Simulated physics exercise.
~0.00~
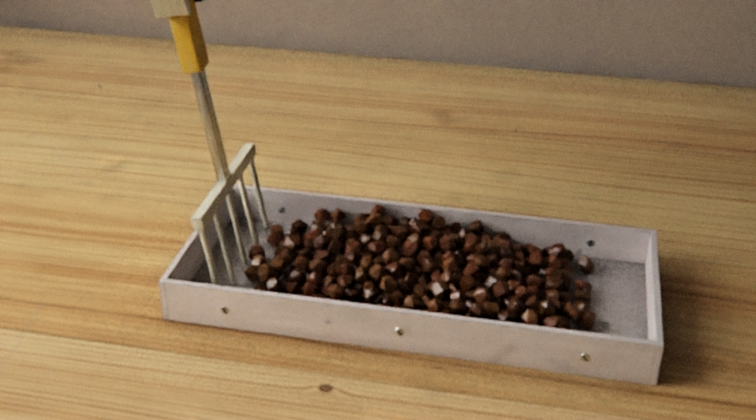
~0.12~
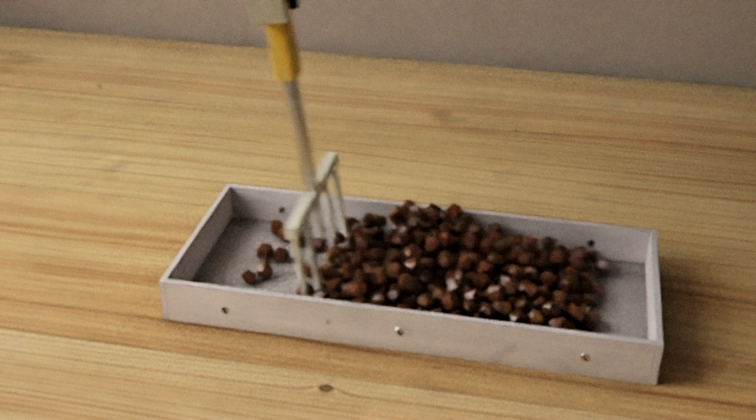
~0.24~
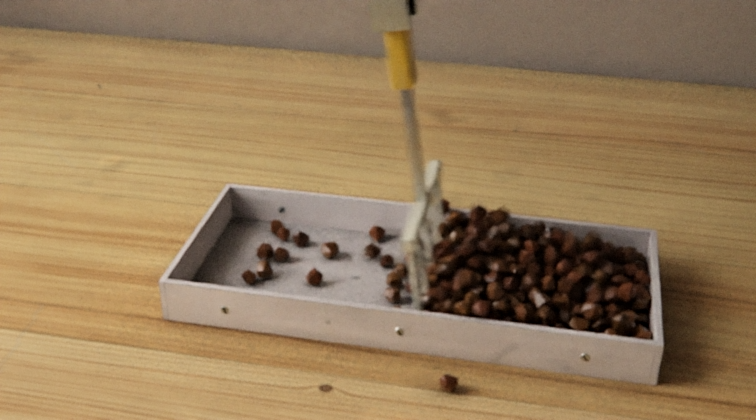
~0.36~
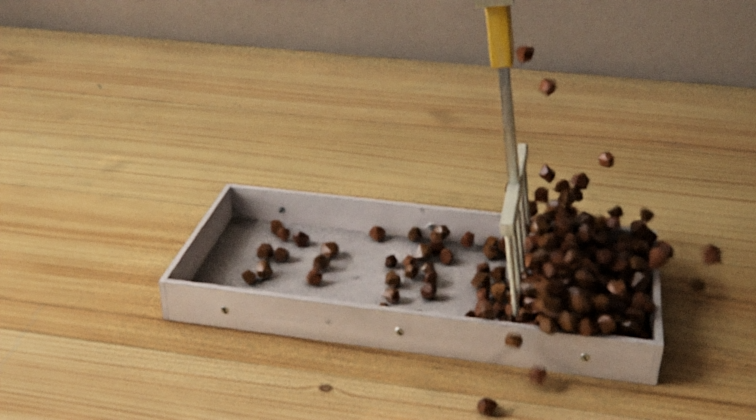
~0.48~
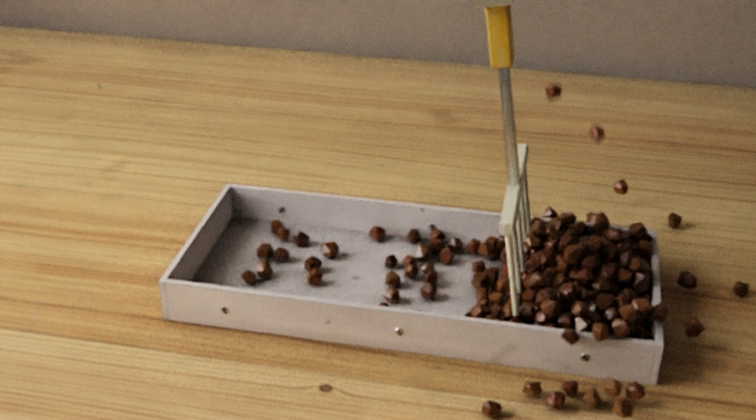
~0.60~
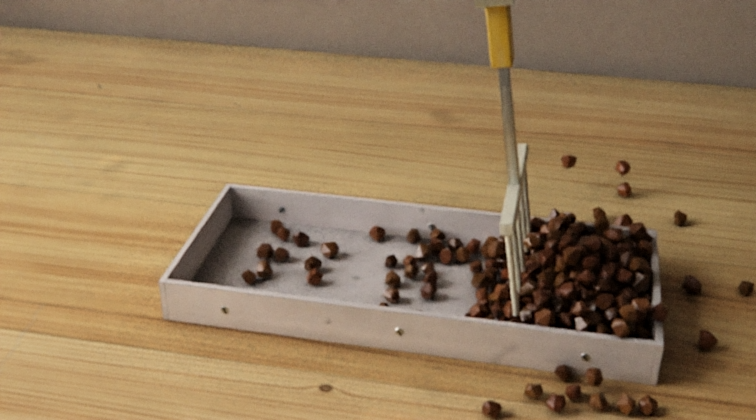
A comb on an arm pushes brown pellets rightward along a pale tray, heaping them up and spilling some onto the wooden table.
